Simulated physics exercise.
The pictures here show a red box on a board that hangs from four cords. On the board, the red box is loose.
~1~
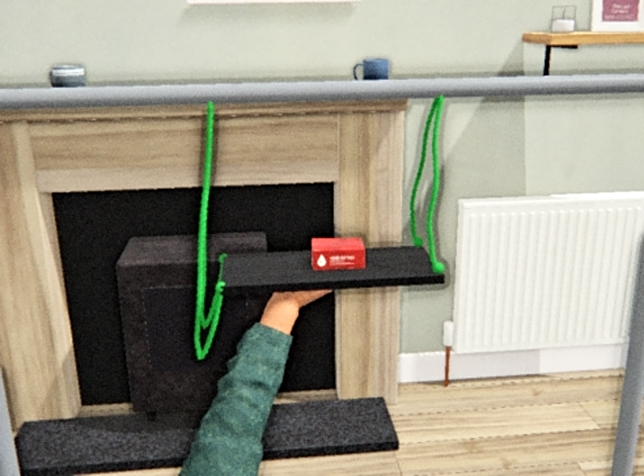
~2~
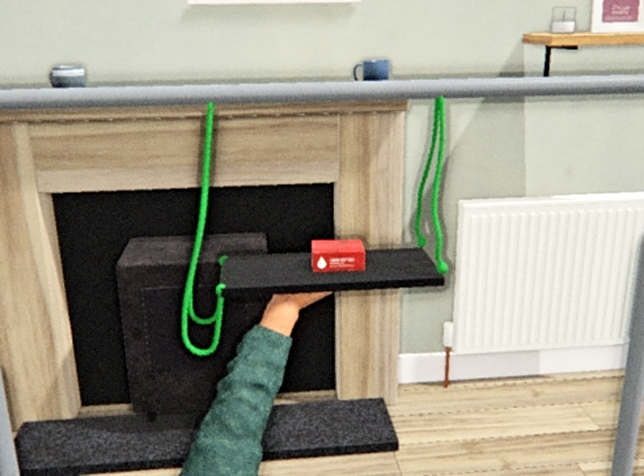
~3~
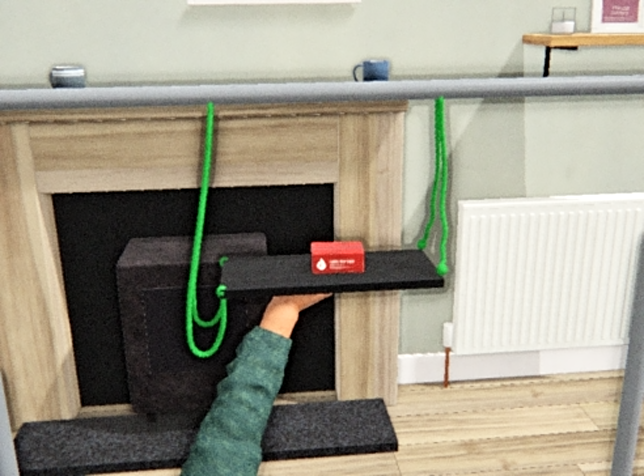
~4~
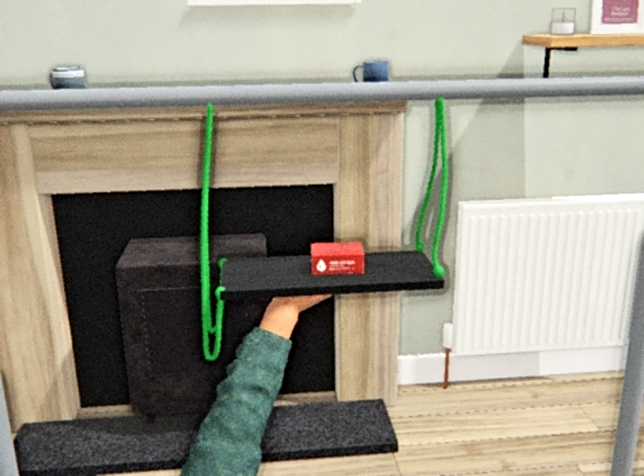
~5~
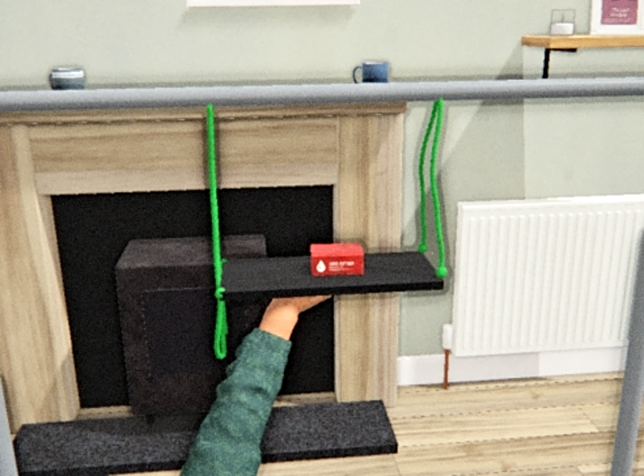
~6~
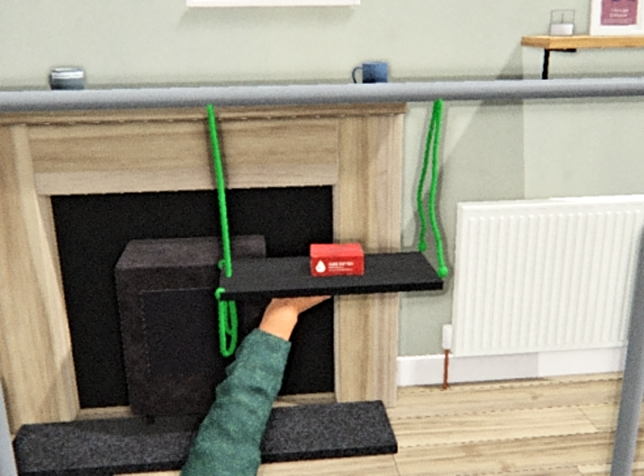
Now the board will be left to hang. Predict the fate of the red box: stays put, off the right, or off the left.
It slips off the left.
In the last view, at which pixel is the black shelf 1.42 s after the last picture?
Near pixel (339, 332).
Then, 0.78 s later than the last view, board tipped 23° down to the left; box falling.
Then, 1.42 s later than the last view, board tipped 38° down to the left; box on the floor.
Finally, board tipped 47° down to the left; box on the floor. The red box slides off to the left.
